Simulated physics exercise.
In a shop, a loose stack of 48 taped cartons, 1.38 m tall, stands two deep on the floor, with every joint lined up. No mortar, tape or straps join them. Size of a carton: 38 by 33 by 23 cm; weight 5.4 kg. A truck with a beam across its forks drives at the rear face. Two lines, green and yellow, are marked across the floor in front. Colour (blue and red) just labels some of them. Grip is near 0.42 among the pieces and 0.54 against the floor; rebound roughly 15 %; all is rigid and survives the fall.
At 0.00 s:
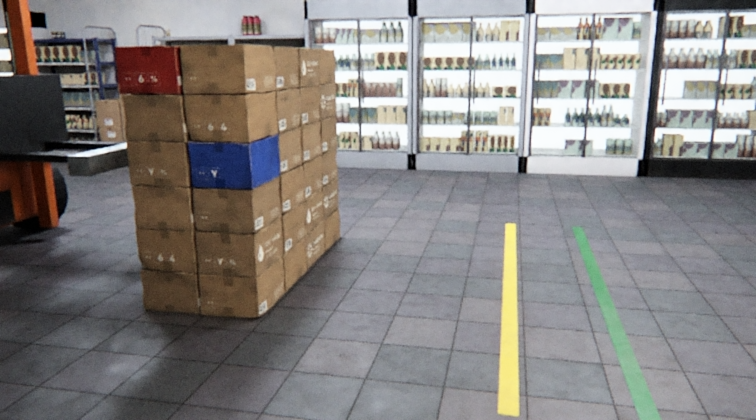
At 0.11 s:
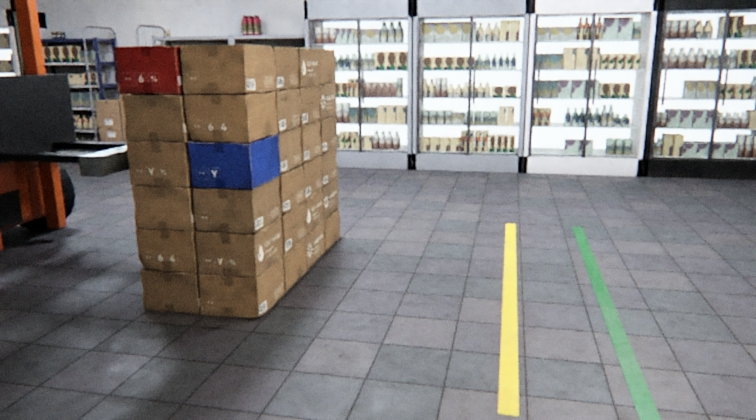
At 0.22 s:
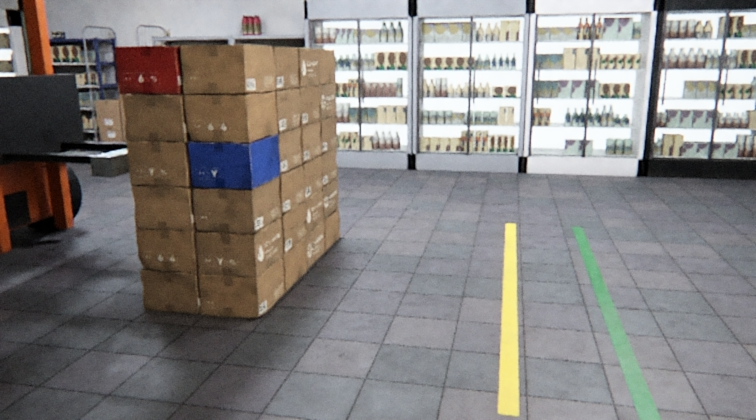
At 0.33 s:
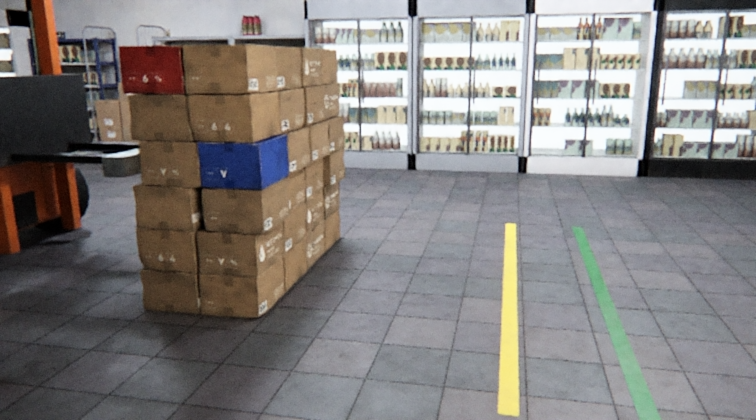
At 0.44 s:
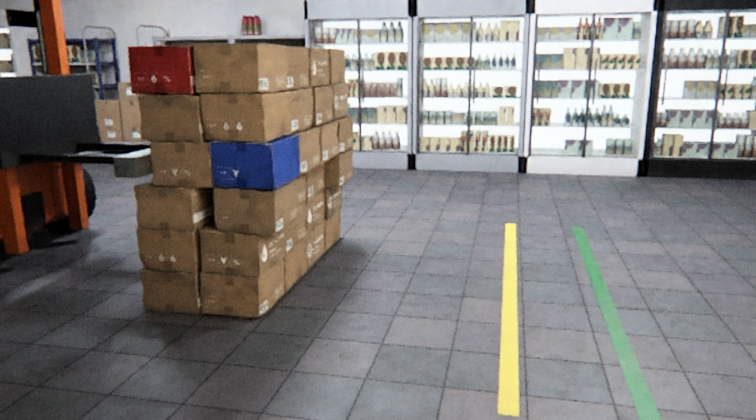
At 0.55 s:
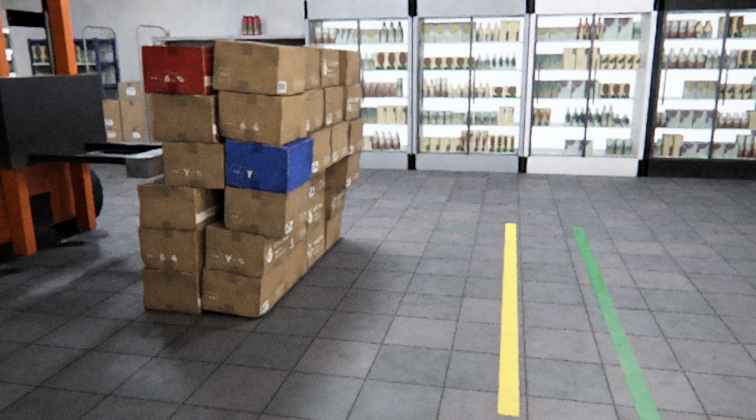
A tall stack of taped cardboard boxes stood on a tiled floor as a dark machine with orange parts moved in from the left and pushed its upper rows, blue and red boxes included, rightward.
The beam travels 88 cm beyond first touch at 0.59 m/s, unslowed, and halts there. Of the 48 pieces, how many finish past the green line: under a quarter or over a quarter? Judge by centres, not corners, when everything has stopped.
Less than a quarter of them.
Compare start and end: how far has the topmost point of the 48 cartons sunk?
Roughly 70 cm.
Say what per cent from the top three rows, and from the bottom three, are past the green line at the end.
From the top 20, from the bottom 0 per cent.
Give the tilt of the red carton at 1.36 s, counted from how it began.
About 50°.
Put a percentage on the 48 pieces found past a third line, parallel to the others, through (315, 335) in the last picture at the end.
Roughly 60 per cent of them.
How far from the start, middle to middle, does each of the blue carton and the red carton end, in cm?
Blue 130, red 310.
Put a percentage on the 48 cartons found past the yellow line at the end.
Roughly 25 per cent of them.
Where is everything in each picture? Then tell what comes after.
In the first picture (we follow the side turned to the camera), beam (80, 166) 13 cm from the stack; yellow line, near end, (509, 353); green line, near end, (629, 363); blue carton (220, 166); red carton (146, 71); no piece has moved.
Beam (92, 167) 6 cm from the stack; blue carton (220, 166), in the second picture.
Beam (103, 167) 1 mm in; red carton (146, 70), in the third picture.
Beam (115, 167) 6 cm in; blue carton (230, 166) displaced 49 mm; red carton (151, 70) displaced 19 mm; 21 stirred so far, in the fourth picture.
Beam (127, 168) 13 cm in; blue carton (242, 166) displaced 11 cm; red carton (159, 70) displaced 7 cm; 28 stirred so far, in the fifth picture.
Beam (139, 168) 19 cm in; yellow line, near end, (509, 353); green line, near end, (629, 363); blue carton (256, 167) tipped 6°; red carton (173, 70) displaced 14 cm; steepest lean 6°, the carton at (354, 103); 34 stirred so far, in the sixth picture.
Around 0.74 s, none of the 48 cartons past the green line, 42 disturbed; blue carton tipped 16°; red carton tipped 9°.
Around 1.04 s, none of the 48 cartons past the green line, 42 disturbed; blue carton tipped 38°, 13 cm lower; red carton tipped 30°, 11 cm lower.
Around 1.36 s, none of the 48 cartons past the green line, 41 disturbed; blue carton on its side; red carton tipped 52°, 53 cm lower.
Around 1.92 s, 2 of the 48 cartons past the green line; red carton upside down; blue carton on its side.
Finally (3.1 s), 5 of the 48 cartons past the green line; red carton on its side; blue carton on its side. That is 10 per cent. Seen by the last camera, middles, blue carton near (452, 292).
